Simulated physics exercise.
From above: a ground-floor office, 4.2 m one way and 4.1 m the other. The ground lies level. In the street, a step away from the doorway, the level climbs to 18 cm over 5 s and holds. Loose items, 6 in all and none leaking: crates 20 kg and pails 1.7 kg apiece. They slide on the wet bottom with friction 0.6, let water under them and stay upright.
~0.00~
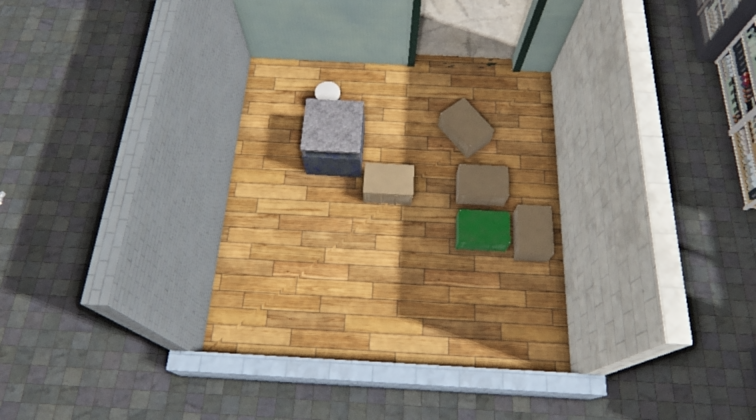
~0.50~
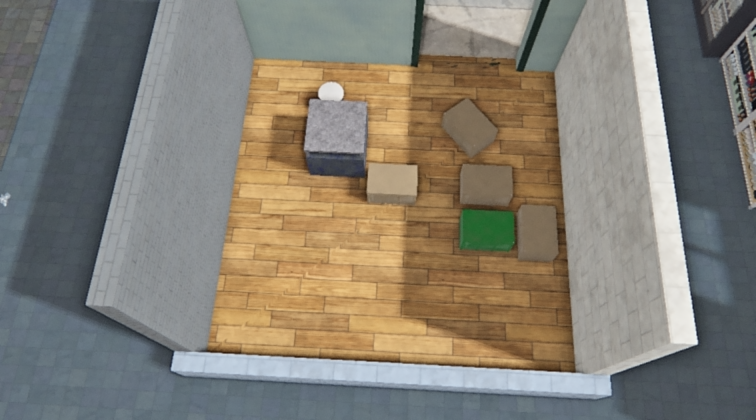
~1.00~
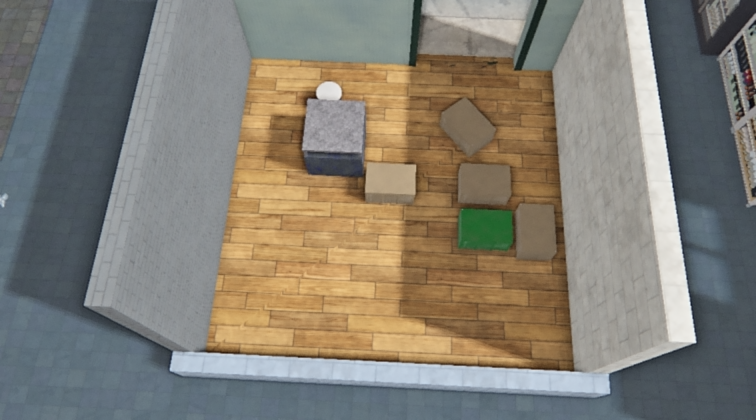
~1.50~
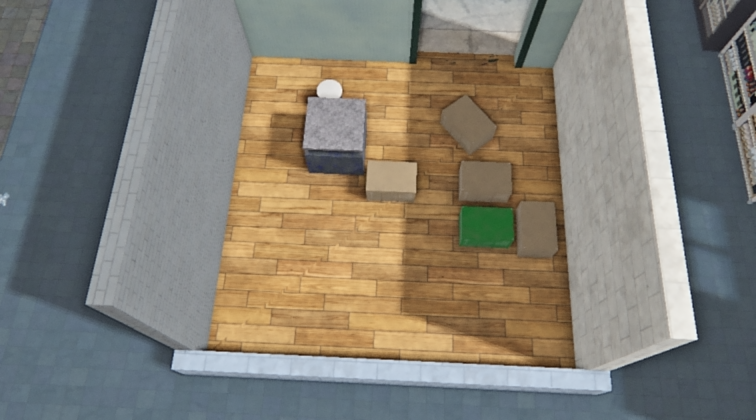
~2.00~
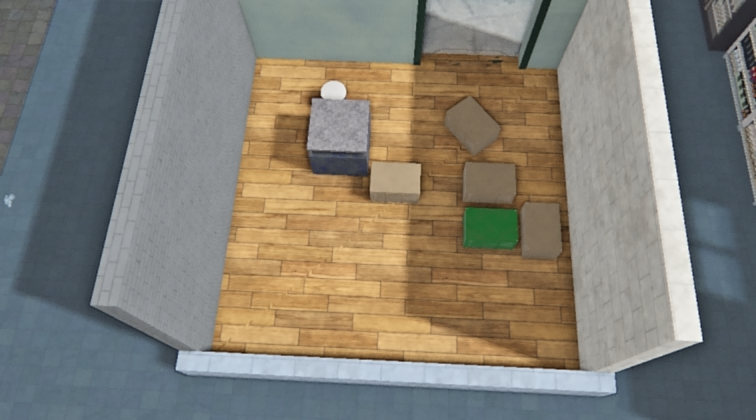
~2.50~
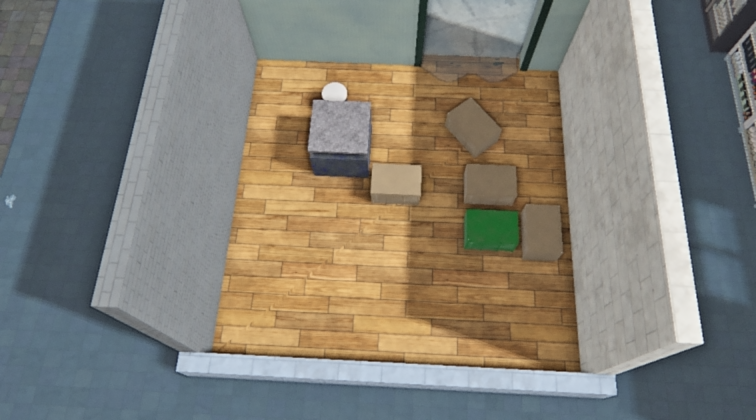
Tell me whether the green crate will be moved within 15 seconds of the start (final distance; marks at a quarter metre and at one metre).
The green crate gets carried off.
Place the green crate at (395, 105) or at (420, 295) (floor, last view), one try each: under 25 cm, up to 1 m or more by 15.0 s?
In turn: It barely shifts; it travels far.
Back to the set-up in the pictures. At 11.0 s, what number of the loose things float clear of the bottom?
I count 4.
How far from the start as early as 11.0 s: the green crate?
Roughly 140 cm by then.
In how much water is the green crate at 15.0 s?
About 14 cm.
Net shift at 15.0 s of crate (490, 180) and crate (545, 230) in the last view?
In that order: 300 cm, 250 cm.
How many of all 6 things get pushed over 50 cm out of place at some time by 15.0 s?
I count 6.
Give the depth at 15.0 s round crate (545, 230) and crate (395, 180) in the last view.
Roughly 14 and 12 cm.
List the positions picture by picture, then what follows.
The green crate at (484, 226), on the bottom; water covers 0.0 m2; 0 of 6 have shifted, in the first picture.
The green crate at (488, 226), on the bottom; water covers 0.0 m2; 0 of 6 have shifted, in the second picture.
The green crate at (487, 225), on the bottom; 0.0 m2 under water; 0 of 6 have shifted, in the third picture.
The green crate at (488, 223), on the bottom; 0.0 m2 under water; 0 of 6 have shifted, in the fourth picture.
The green crate at (492, 224), on the bottom; 0.0 m2 under water; 0 of 6 have shifted, in the fifth picture.
The green crate at (493, 226) rests on the ground; 0.1 m2 under water; 0 of 6 have shifted, in the sixth picture.
After 3.5 s the green crate is near (493, 226), 0.0 m from its start, aground; 0 afloat.
After 6.8 s the green crate is near (493, 226), 0.0 m from its start, aground; 2 afloat.
After 11.0 s the green crate is near (423, 329), 1.5 m from its start, afloat; 4 afloat.
After 15.0 s the green crate is near (237, 304), 3.0 m from its start, afloat; 6 afloat.
